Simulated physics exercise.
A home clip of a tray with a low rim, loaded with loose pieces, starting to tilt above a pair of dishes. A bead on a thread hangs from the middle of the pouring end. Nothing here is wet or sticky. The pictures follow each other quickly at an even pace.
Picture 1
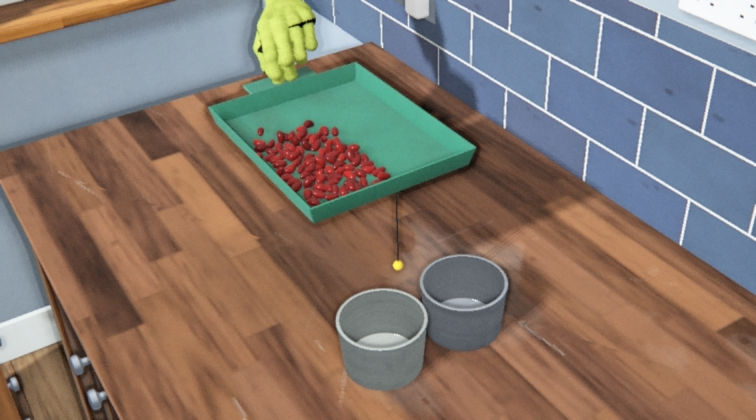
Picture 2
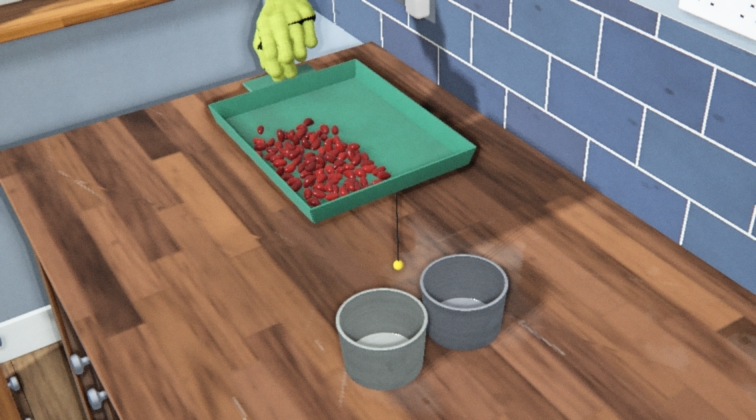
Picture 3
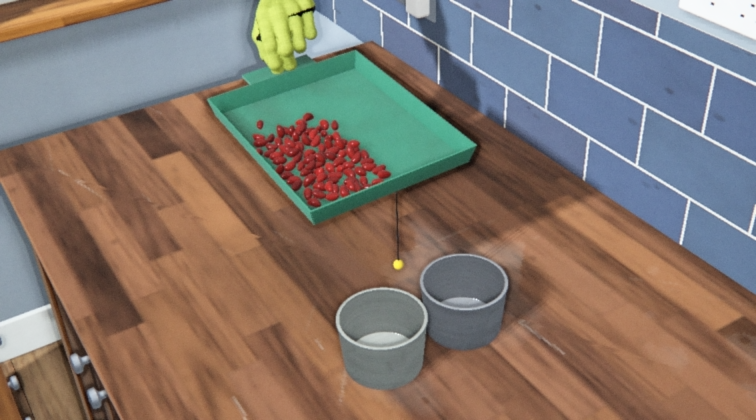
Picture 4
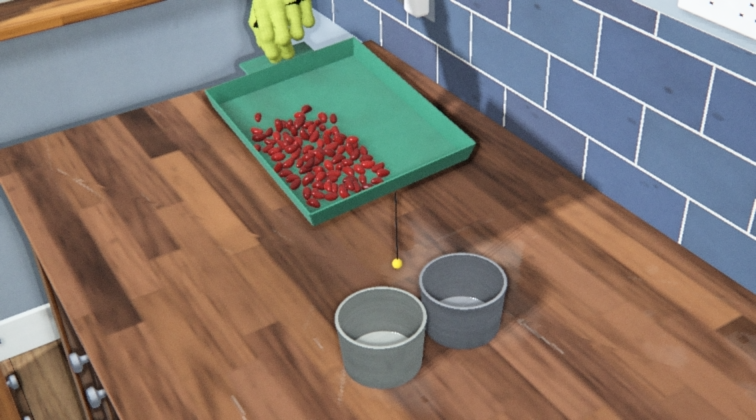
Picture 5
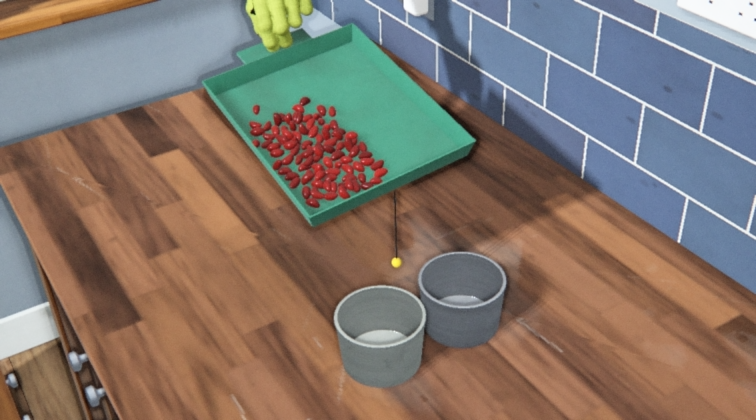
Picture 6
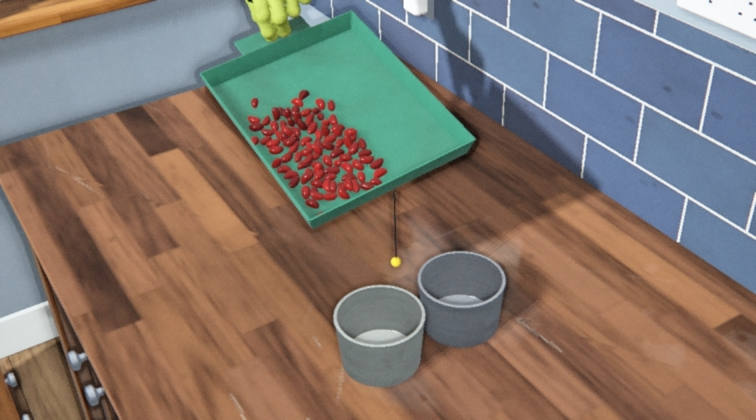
The clip opens on a green tray of red beans resting level on a wooden counter, a yellow-green hand at its far end and two empty gray dishes in front. The hand gradually raises the far end, and the tray tips toward its near left corner while the beans stay bunched inside.
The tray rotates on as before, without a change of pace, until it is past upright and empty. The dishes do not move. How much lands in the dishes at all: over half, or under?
In the dishes lies only the smaller part of it.
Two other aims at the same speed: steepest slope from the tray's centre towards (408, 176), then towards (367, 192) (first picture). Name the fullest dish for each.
First the right-hand dish, then the left dish.
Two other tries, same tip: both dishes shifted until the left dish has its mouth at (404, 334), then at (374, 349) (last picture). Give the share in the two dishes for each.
The first gives 10 %, the second 0 %.
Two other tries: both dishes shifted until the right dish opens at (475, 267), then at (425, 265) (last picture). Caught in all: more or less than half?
The first try: Less than half. The second: The larger part.
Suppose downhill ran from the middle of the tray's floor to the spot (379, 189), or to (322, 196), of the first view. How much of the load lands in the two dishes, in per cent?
The first gives 80 %, the second 10 %.
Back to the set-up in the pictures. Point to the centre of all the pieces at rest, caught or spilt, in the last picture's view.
Roughly at (338, 359).
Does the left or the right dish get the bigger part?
Fuller: The left one.
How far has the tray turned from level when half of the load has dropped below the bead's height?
Around 105° of tilt.
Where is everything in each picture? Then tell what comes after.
Corners of the pouring end at (312, 205) and (469, 147), level; middle of the load at (321, 162), kidney beans; left dish at (406, 362); right dish at (489, 323); bead on its thread at (398, 265), in the first picture.
Corners of the pouring end at (313, 205) and (469, 146), level; middle of the load at (321, 161), in the second picture.
Corners of the pouring end at (313, 207) and (469, 144), tipped barely, lowest at the left corner; middle of the load at (321, 159), in the third picture.
Corners of the pouring end at (312, 209) and (468, 142), tipped a little, lowest at the left corner; middle of the load at (320, 156), in the fourth picture.
Corners of the pouring end at (312, 212) and (468, 140), tipped a little, lowest at the left corner; middle of the load at (319, 152), in the fifth picture.
Corners of the pouring end at (311, 214) and (468, 138), tipped clearly, lowest at the left corner; middle of the load at (318, 150); left dish at (404, 358); right dish at (486, 319), in the sixth picture.
Soon, tray tipped steeply; all on the tray.
A while on, tray tipped past a quarter turn; most on the tray; a stray few in the left dish; a small part outside both; about a quarter in the air.
Towards the end, tray tipped past a quarter turn; about a third in the left dish; about two thirds outside both.
Finally, tray tipped past a quarter turn; about a third in the left dish; none in the right dish; about two thirds outside both.
